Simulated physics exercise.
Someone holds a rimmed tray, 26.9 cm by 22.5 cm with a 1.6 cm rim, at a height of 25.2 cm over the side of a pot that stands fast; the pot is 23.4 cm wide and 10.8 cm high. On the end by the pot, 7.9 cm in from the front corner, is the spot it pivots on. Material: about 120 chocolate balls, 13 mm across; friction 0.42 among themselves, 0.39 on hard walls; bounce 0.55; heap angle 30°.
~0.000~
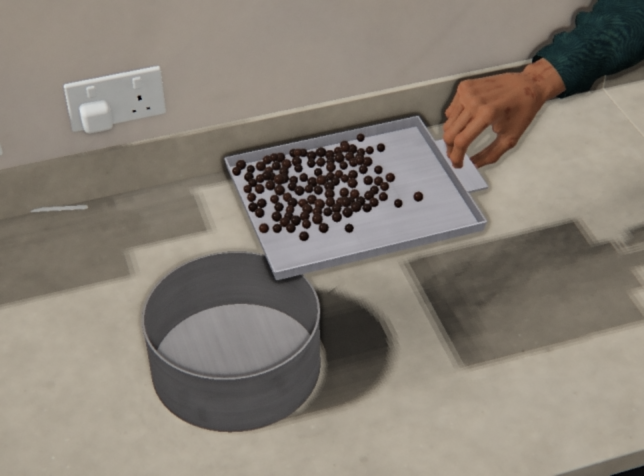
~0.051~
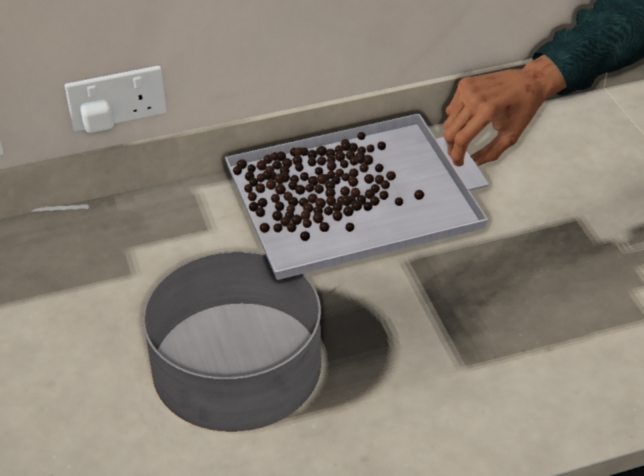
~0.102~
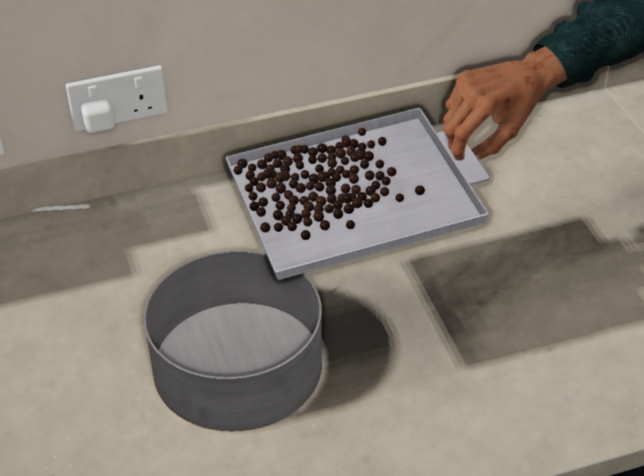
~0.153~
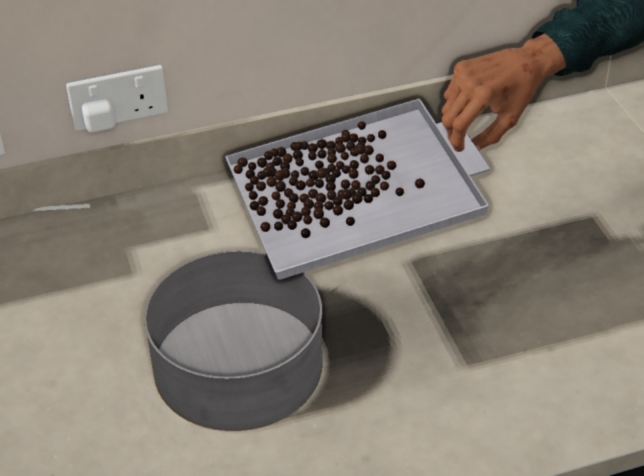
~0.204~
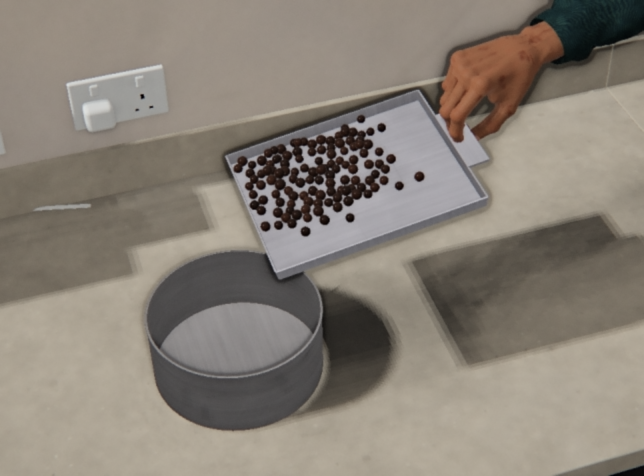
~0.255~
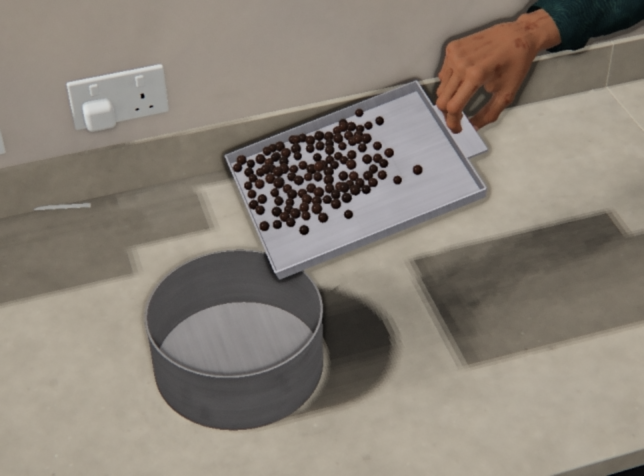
On a pale worktop beside a wall socket, a hand in a dark green sleeve slowly raised the right end of a tray of small brown balls, its left end staying above a round grey pot.
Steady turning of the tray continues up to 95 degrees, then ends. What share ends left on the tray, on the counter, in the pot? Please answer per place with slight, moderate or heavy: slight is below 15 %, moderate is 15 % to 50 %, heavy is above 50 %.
Per place: Tray slight, counter slight, pot heavy.
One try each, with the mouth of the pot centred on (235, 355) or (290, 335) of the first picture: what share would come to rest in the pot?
I'd say close to 65 percent for the first spot and 45 percent for the second.
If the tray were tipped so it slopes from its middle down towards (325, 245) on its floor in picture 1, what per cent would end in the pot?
About 55 per cent.
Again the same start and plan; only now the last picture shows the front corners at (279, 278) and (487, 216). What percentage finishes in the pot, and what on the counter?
In the pot: 50 per cent; on the counter: 50 per cent.
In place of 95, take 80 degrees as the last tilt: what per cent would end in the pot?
0 percent.
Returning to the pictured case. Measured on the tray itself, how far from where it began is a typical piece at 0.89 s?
By then it sits near 5 cm from where it began.
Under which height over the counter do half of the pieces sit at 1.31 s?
Around 30 cm up.
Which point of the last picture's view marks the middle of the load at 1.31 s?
The middle of the load should be at about (248, 177) by then.
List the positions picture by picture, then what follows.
Tray tilt 0 degrees, front corners at (276, 270) and (484, 221); middle of the pieces at (313, 182); pot at (231, 312), in the first picture.
Tray tilt 1 degrees, front corners at (277, 270) and (485, 218); middle of the pieces at (313, 181), in the second picture.
Tray tilt 3 degrees, front corners at (277, 270) and (486, 213); middle of the pieces at (314, 179), in the third picture.
Tray tilt 6 degrees, front corners at (277, 270) and (486, 205), lowest corner left front; middle of the pieces at (314, 176), in the fourth picture.
Tray tilt 9 degrees, front corners at (277, 270) and (485, 196), lowest corner left front; middle of the pieces at (313, 172), in the fifth picture.
Tray tilt 12 degrees, front corners at (277, 270) and (484, 188), lowest corner left front; middle of the pieces at (312, 169); pot at (234, 310). Its pace works out near 60 degrees a second, in the sixth picture.
After 0.89 s, tilt 51 degrees; the tray holds 100 %, the pot 0 %.
After 1.31 s, tilt 77 degrees; the tray holds 100 %, the pot 0 %.
Then, at 1.82 s, tilt 95 degrees; the tray holds 20 %, the pot 35 %.
By 2.9 s all is still; tray 0 %, counter 5 %, pot 95 %.
